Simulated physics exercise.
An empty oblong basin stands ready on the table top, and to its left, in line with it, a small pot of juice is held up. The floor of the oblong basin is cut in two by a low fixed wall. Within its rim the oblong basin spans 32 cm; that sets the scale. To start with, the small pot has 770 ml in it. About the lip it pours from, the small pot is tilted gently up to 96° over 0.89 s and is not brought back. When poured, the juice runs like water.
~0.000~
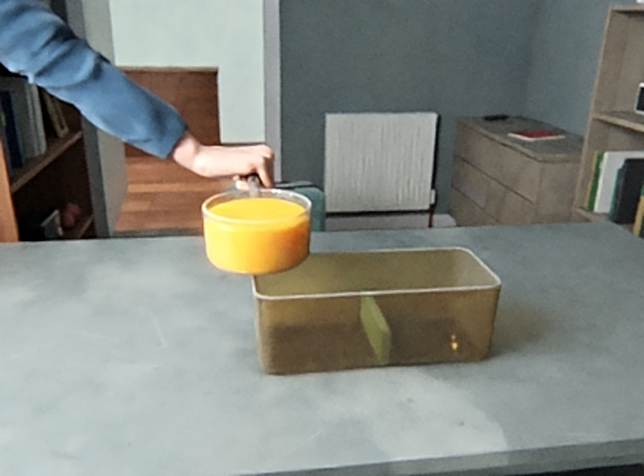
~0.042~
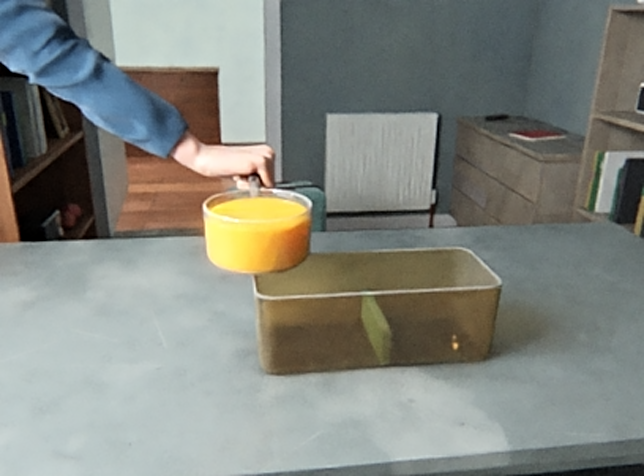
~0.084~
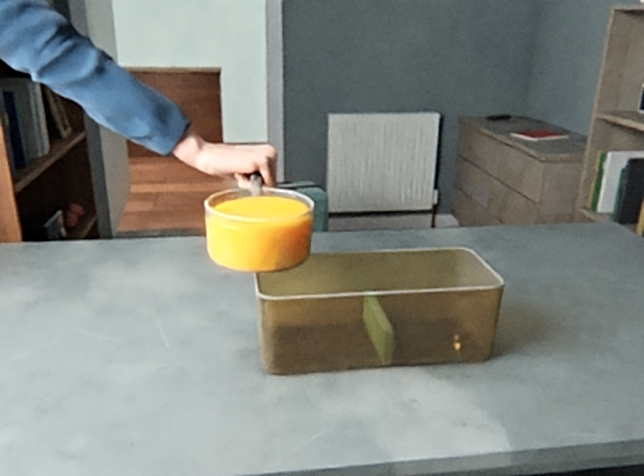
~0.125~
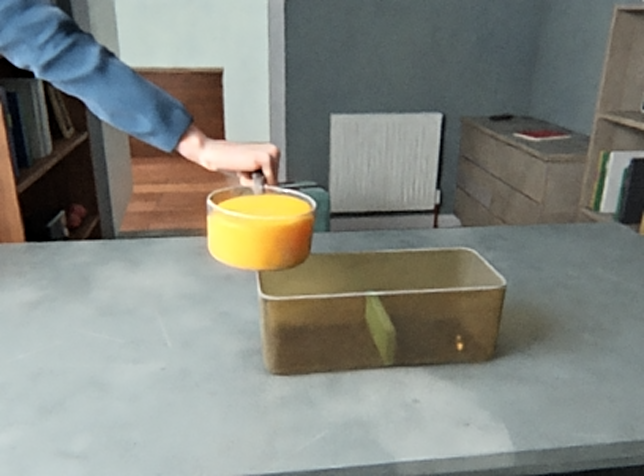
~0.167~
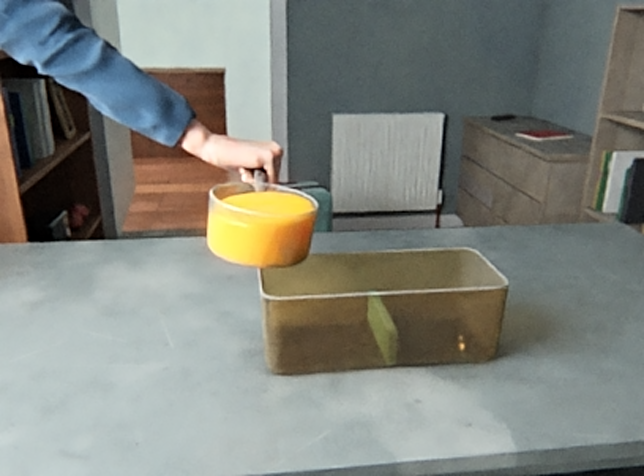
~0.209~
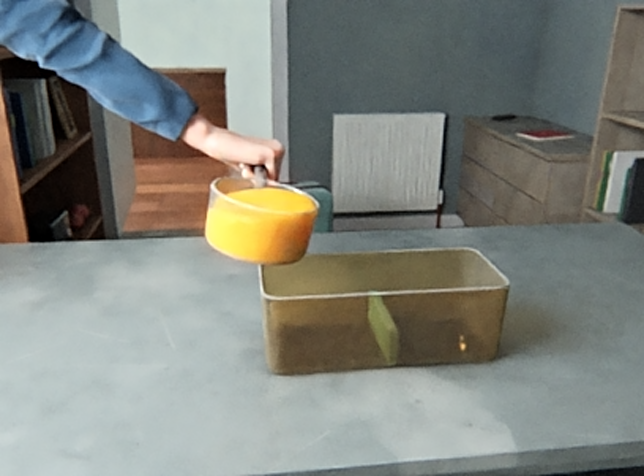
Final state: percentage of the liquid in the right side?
Approximately 65 %.
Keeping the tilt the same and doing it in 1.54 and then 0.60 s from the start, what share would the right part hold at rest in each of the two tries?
About 45 %, then about 65 %.
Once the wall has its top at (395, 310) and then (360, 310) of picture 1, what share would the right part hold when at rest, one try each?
25 in a hundred, followed by 85 in a hundred.
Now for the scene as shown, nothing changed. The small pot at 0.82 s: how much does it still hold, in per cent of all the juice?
12 %.
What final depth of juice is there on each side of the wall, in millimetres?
Depths at rest: Left around 12 mm, right around 26 mm.
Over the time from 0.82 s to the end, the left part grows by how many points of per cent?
About 18 per cent.
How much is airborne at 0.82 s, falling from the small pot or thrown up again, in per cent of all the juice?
About 18 per cent.
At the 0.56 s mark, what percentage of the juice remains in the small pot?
About 60 per cent.
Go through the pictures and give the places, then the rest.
In the first picture, it leans 0°; its right rim is at (310, 205); the juice meets the walls at (207, 213) and (308, 210); the oblong basin's rim runs from (253, 277) to (484, 266); the wall's top is at (375, 310).
In the second picture, it leans 1°; its right rim is at (311, 205); the juice meets the walls at (207, 213) and (309, 210).
In the third picture, it leans 2°; its right rim is at (313, 205); the juice meets the walls at (209, 212) and (311, 208).
In the fourth picture, it leans 5°; its right rim is at (315, 205); the juice meets the walls at (211, 211) and (312, 206).
In the fifth picture, it leans 8°; its right rim is at (317, 205); the juice meets the walls at (213, 208) and (314, 203).
In the sixth picture, it leans 12°; its right rim is at (317, 205); the juice meets the walls at (211, 204) and (316, 201).
Then, 0.56 s in, the tilt is 67° and 61 per cent is still to pour, 8 is left of the wall and 0 right of it.
Then, 0.82 s in, the tilt is 95° and 12 per cent is still to pour, 17 is left of the wall and 53 right of it.
Then, 1.10 s in, the tilt is 96° and 2 per cent is still to pour, 30 is left of the wall and 65 right of it.
Then, 1.39 s in, the tilt is 96° and 0 per cent is still to pour, 33 is left of the wall and 65 right of it.
Finally, 34 per cent lies left of the wall, 65 right of it and 1 outside.
